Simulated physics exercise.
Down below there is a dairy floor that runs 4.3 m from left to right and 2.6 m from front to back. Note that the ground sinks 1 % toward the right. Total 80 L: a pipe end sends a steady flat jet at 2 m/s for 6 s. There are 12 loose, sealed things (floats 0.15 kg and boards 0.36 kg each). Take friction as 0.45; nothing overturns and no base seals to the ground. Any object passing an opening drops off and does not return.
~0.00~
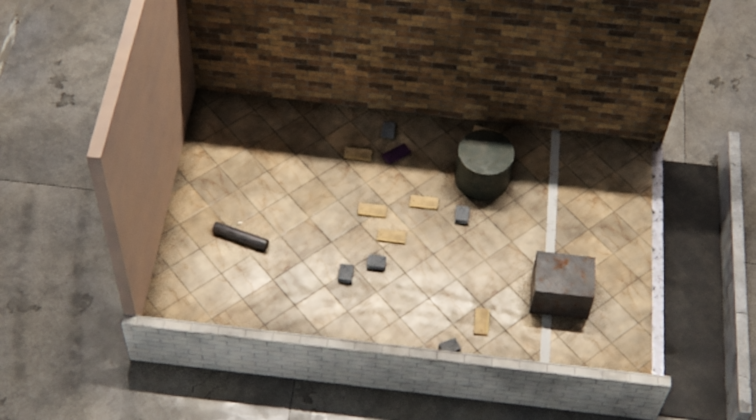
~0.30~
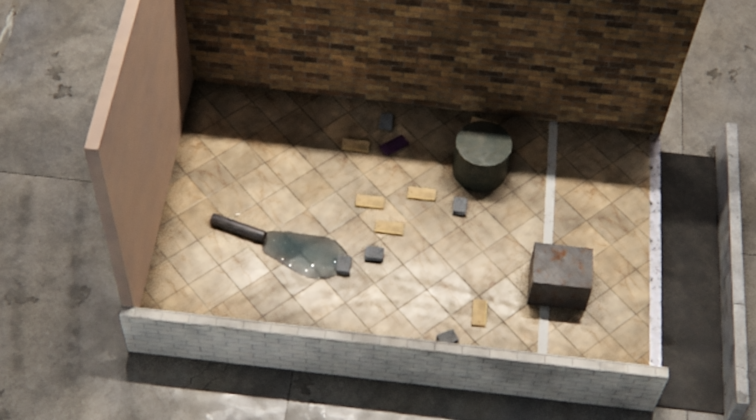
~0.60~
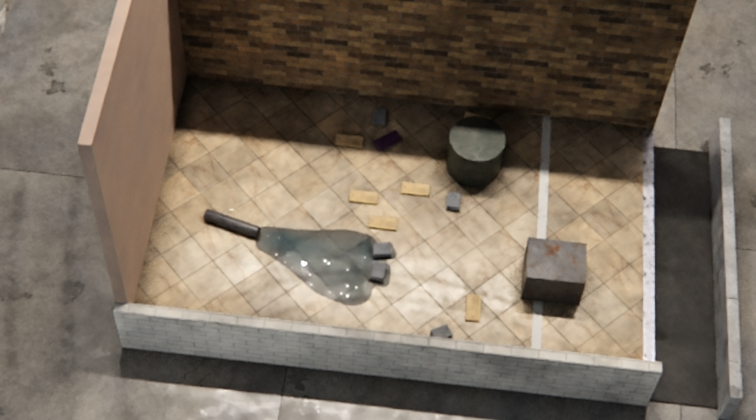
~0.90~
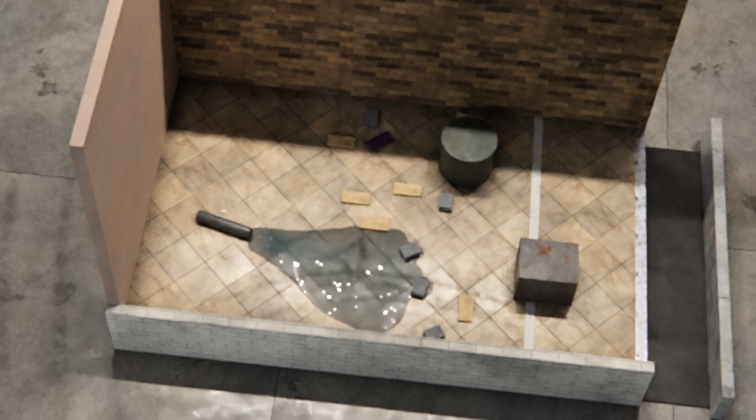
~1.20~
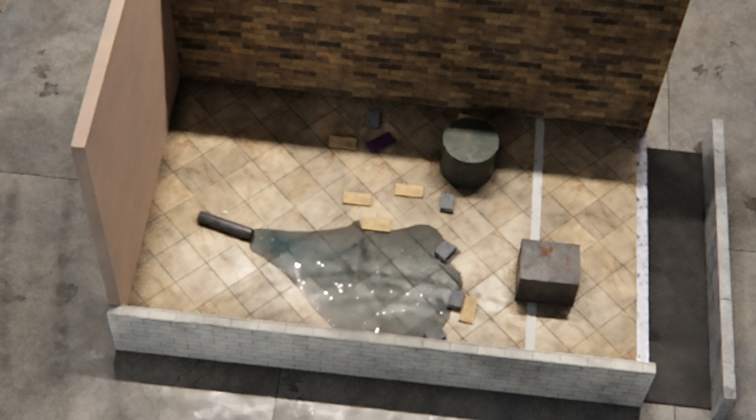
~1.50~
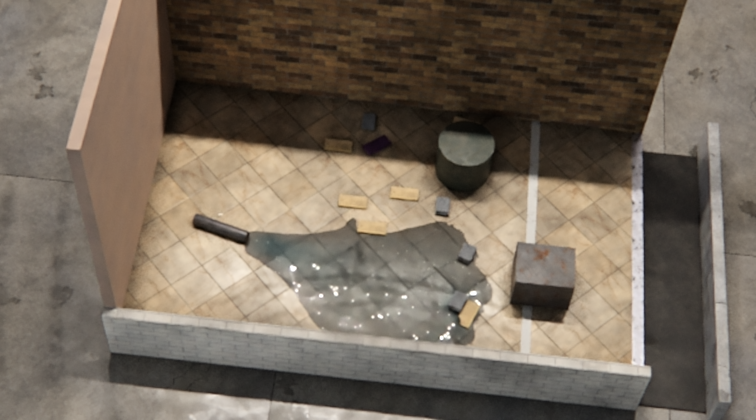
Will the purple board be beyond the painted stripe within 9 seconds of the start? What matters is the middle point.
Note: Purple board stops before it.
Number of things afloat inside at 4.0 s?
It comes to 1 of them.
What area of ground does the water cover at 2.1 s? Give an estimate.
Wet area: Approx. 2.0 m2.
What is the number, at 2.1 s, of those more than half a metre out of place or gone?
The answer is 3.
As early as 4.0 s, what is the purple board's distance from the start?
Shift by then: About 0 cm.
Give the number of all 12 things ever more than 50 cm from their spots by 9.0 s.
Count: 4.
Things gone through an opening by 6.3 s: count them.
I get 3 in all.
After 2.1 s the purple board is near (377, 145), 0.0 m from its start, aground; 0 of 12 are over the mark; 2 afloat.
After 4.0 s the purple board is near (377, 145), 0.0 m from its start, aground; 4 of 12 are over the mark; 1 afloat.
After 6.3 s the purple board is near (377, 145), 0.0 m from its start, aground; 4 of 12 are over the mark; 0 afloat.
After 9.0 s the purple board is near (377, 145), 0.0 m from its start, aground; 4 of 12 are over the mark; 0 afloat.
